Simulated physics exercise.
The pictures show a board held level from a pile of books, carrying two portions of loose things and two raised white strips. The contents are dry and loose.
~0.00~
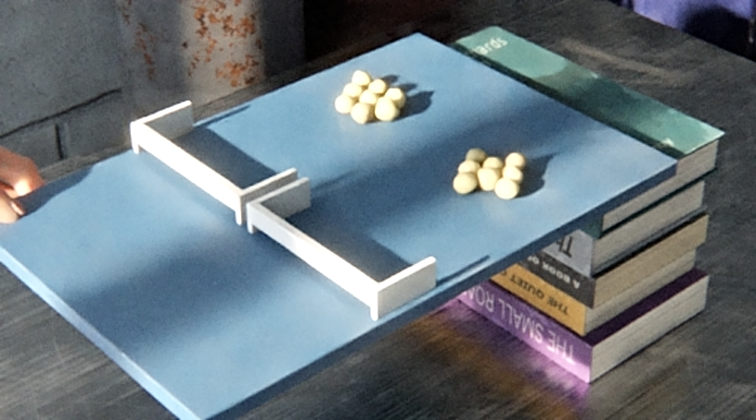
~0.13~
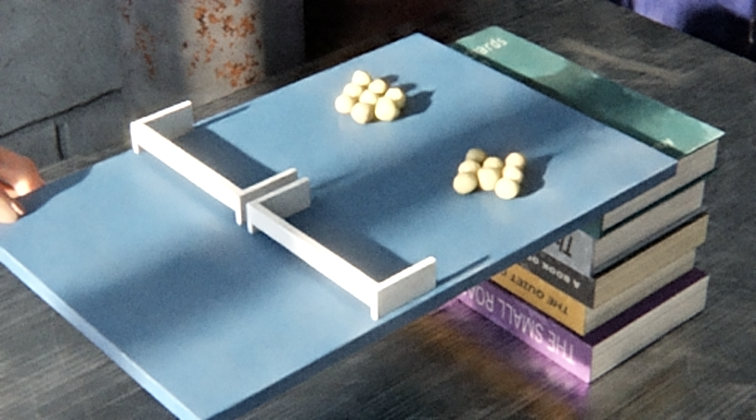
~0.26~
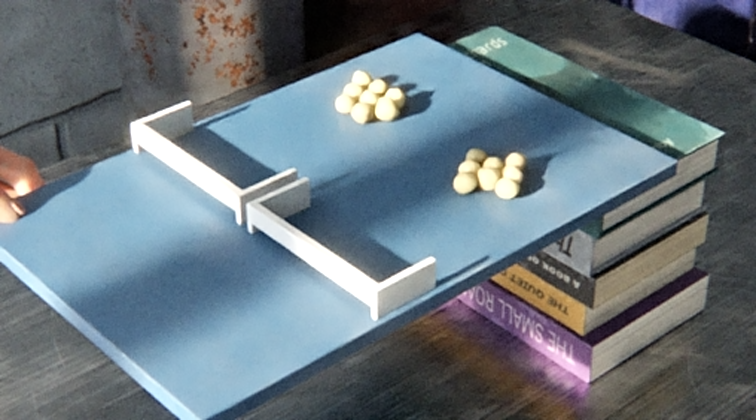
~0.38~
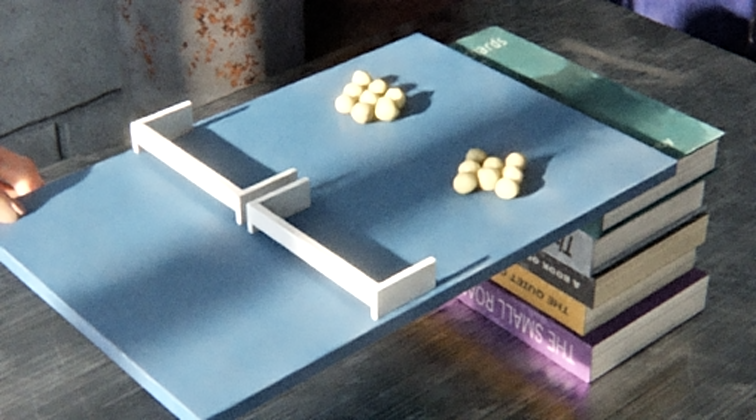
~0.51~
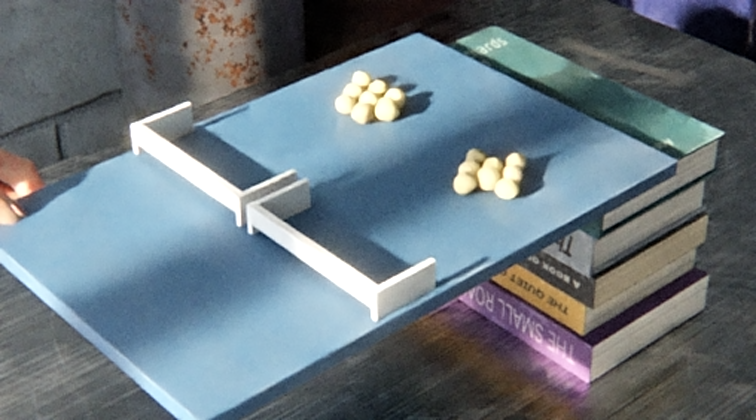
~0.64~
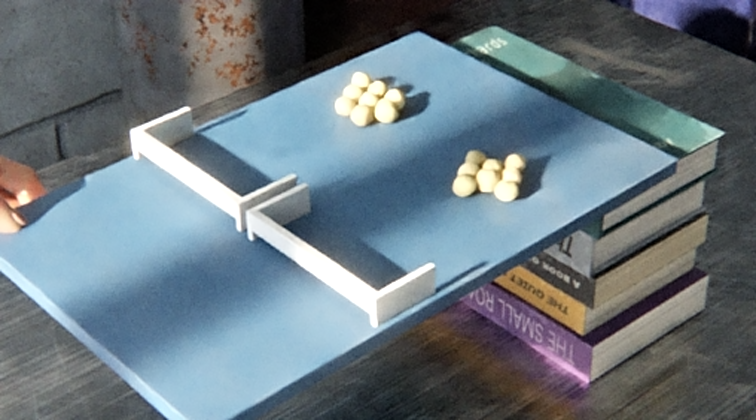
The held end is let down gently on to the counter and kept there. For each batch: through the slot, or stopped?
The near batch cannot fit through; the far batch cannot fit through.
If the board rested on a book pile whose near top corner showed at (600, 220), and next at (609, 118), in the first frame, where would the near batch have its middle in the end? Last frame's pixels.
At about (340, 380), and at (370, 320).
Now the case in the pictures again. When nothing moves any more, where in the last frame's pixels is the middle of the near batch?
Near (349, 367).
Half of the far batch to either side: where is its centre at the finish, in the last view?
Close to (227, 276).
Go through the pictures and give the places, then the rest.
Held end of the board near (206, 413), level; book pile near (541, 123), nearly half as high as the board is long; near batch near (494, 167), a few macadamia nuts; far batch near (371, 101), a few macadamia nuts; near gate near (313, 253), its slot lower than a piece; far gate near (187, 166), its slot lower than a piece, in the first frame.
Held end of the board near (206, 413), level; far batch near (371, 101), in the second frame.
Held end of the board near (206, 413), level; near batch near (494, 167), in the third frame.
Held end of the board near (206, 413), level; far batch near (371, 101), in the fourth frame.
Held end of the board, level; near batch near (493, 167), in the fifth frame.
Held end of the board, down by 1°; book pile near (541, 123); near batch near (493, 169), not moving; far batch near (370, 103), not moving; near gate near (312, 260); far gate near (187, 173), in the sixth frame.
After 1.34 s, board sloping at 16°; near batch on its way down; far batch on its way down.
After 1.96 s, board sloping at 27°; near batch has reached its gate; far batch has reached its gate.
After 2.49 s, board resting at 28°; near batch has reached its gate; far batch has reached its gate.
In the end (2.7 s), board resting at 28°; near batch gathered behind its gate; far batch gathered behind its gate.
